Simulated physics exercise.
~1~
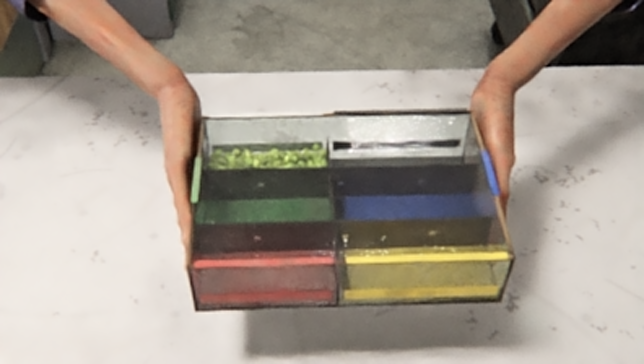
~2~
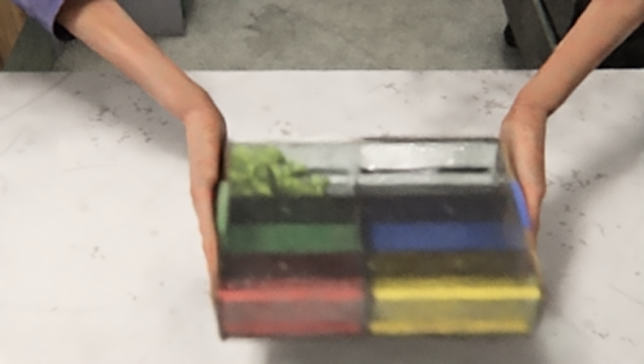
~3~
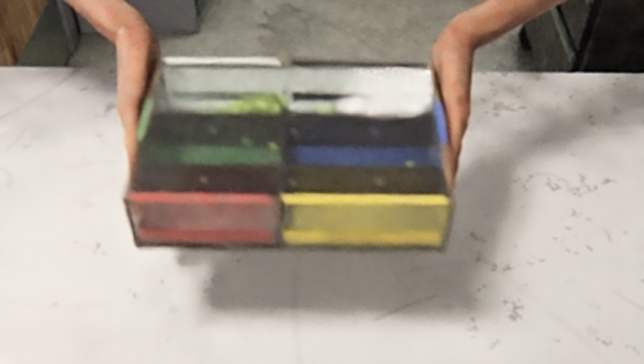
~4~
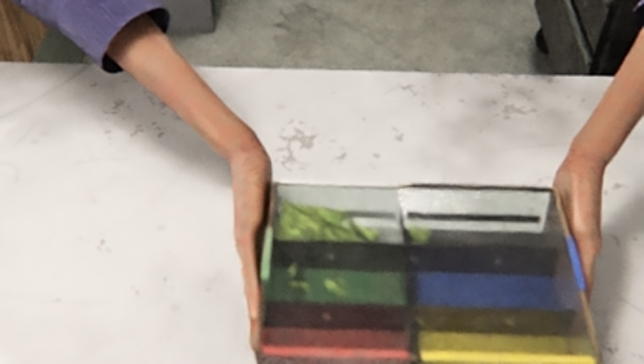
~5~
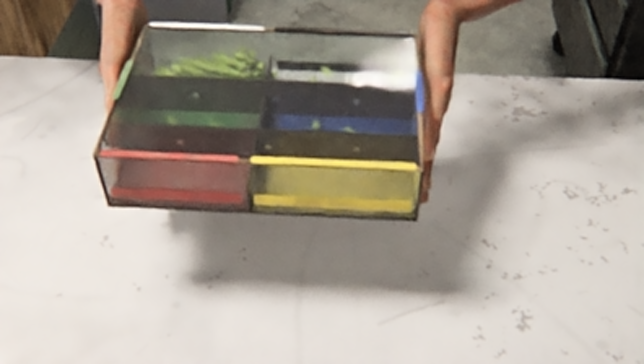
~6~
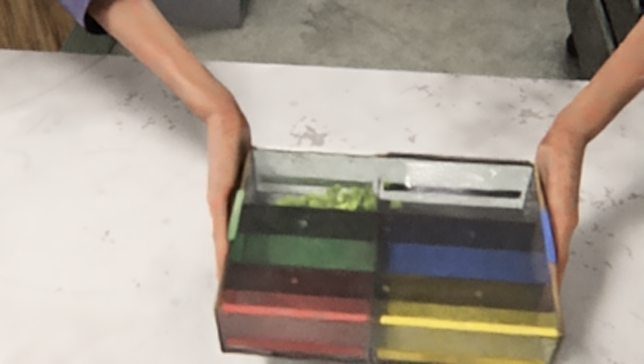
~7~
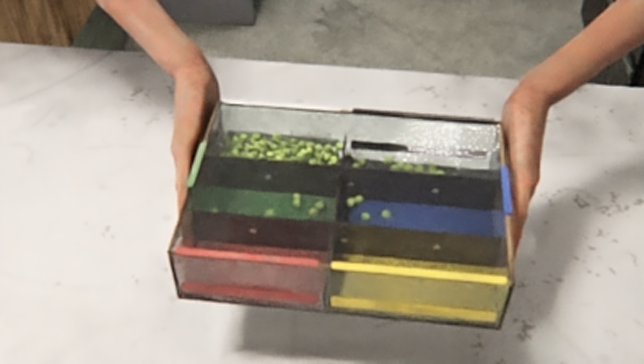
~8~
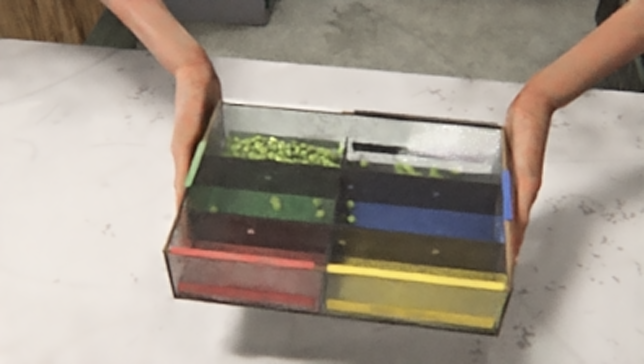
The clip shows two hands holding a clear-lidded, partitioned box of small green peas above a pale tabletop, shaking it repeatedly between lower right and upper left, then holding it still with most peas in the back left section and a few scattered farther forward.
